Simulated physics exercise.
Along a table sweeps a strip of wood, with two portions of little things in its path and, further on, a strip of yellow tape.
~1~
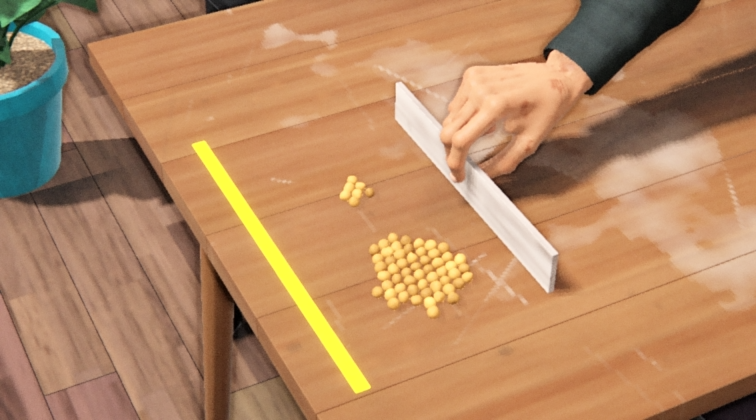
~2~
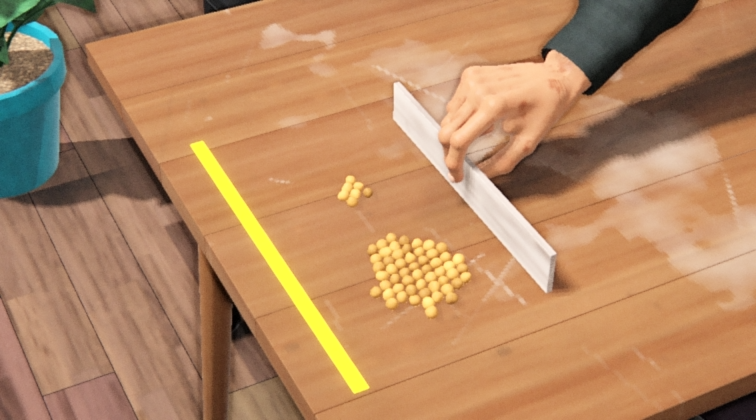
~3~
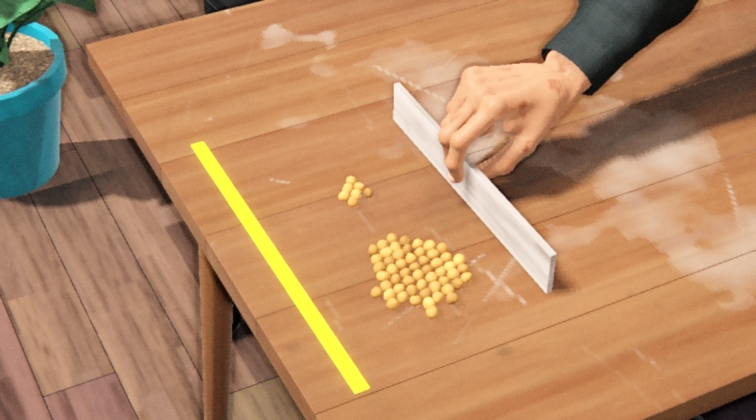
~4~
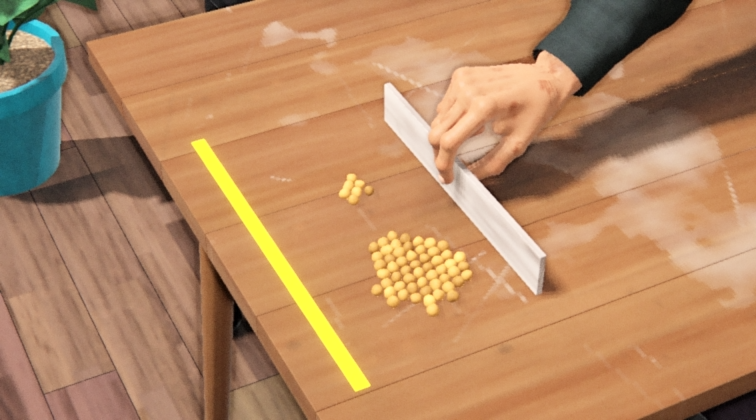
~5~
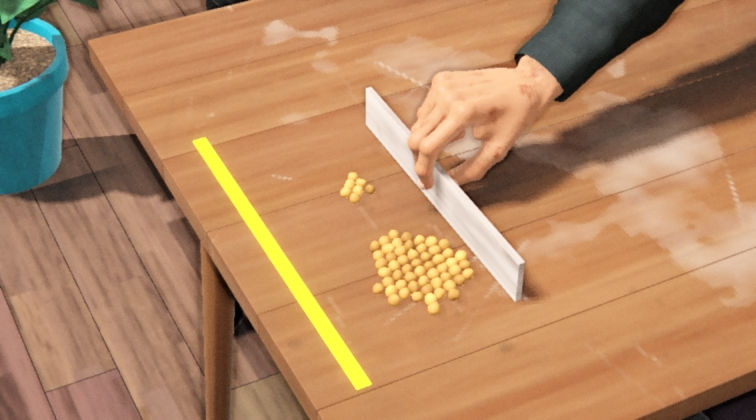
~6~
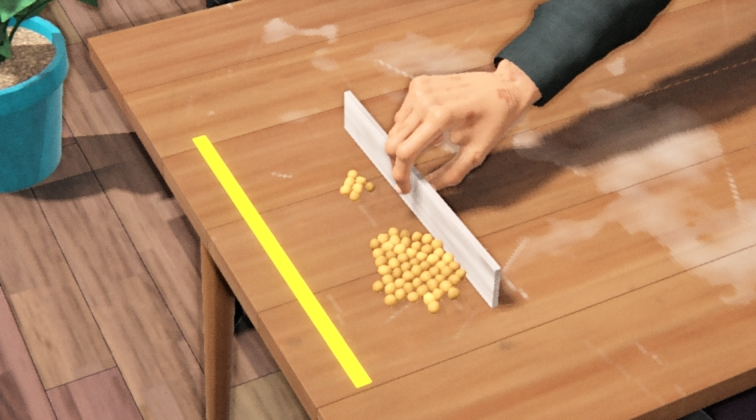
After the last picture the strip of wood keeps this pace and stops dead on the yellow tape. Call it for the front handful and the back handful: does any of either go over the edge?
Front handful: Yes, some goes over. Back handful: No, none goes over.
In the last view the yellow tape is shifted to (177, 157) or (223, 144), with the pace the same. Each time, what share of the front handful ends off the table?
First stop roughly 100 per cent off, second stop 10 per cent.
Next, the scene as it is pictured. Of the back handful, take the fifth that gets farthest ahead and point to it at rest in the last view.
About (221, 218).
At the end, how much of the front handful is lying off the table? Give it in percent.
Around 40 percent.
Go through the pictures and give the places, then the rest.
In the first frame, strip of wood at (541, 258), at rest; yellow tape at (206, 154), about two fingers from the edge; edge at (230, 275); front handful at (420, 276), some roasted chickpeas; back handful at (358, 194), a few roasted chickpeas.
In the second frame, strip of wood at (539, 258), at rest; back handful at (356, 194).
In the third frame, strip of wood at (539, 259), at rest; front handful at (418, 276).
In the fourth frame, strip of wood at (529, 260); back handful at (357, 192).
In the fifth frame, strip of wood at (508, 267); front handful at (420, 272).
In the sixth frame, strip of wood at (485, 273); yellow tape at (206, 149); edge at (231, 270); front handful at (417, 271), a small part pushed along; back handful at (358, 189).
Then, 0.39 s past the last view, strip of wood still moving, near (339, 197); front handful all on the table, its front near (325, 311); back handful all on the table, its front near (297, 199).
Then, 0.80 s past the last view, strip of wood stopped at the yellow tape; front handful about a quarter over the edge; back handful all on the table, its front near (224, 217).
Then, 1.08 s past the last view, strip of wood stopped at the yellow tape; front handful about a third over the edge; back handful all on the table, its front near (218, 219).
Finally, strip of wood stopped at the yellow tape; front handful about a third over the edge; back handful all on the table, its front near (218, 219).
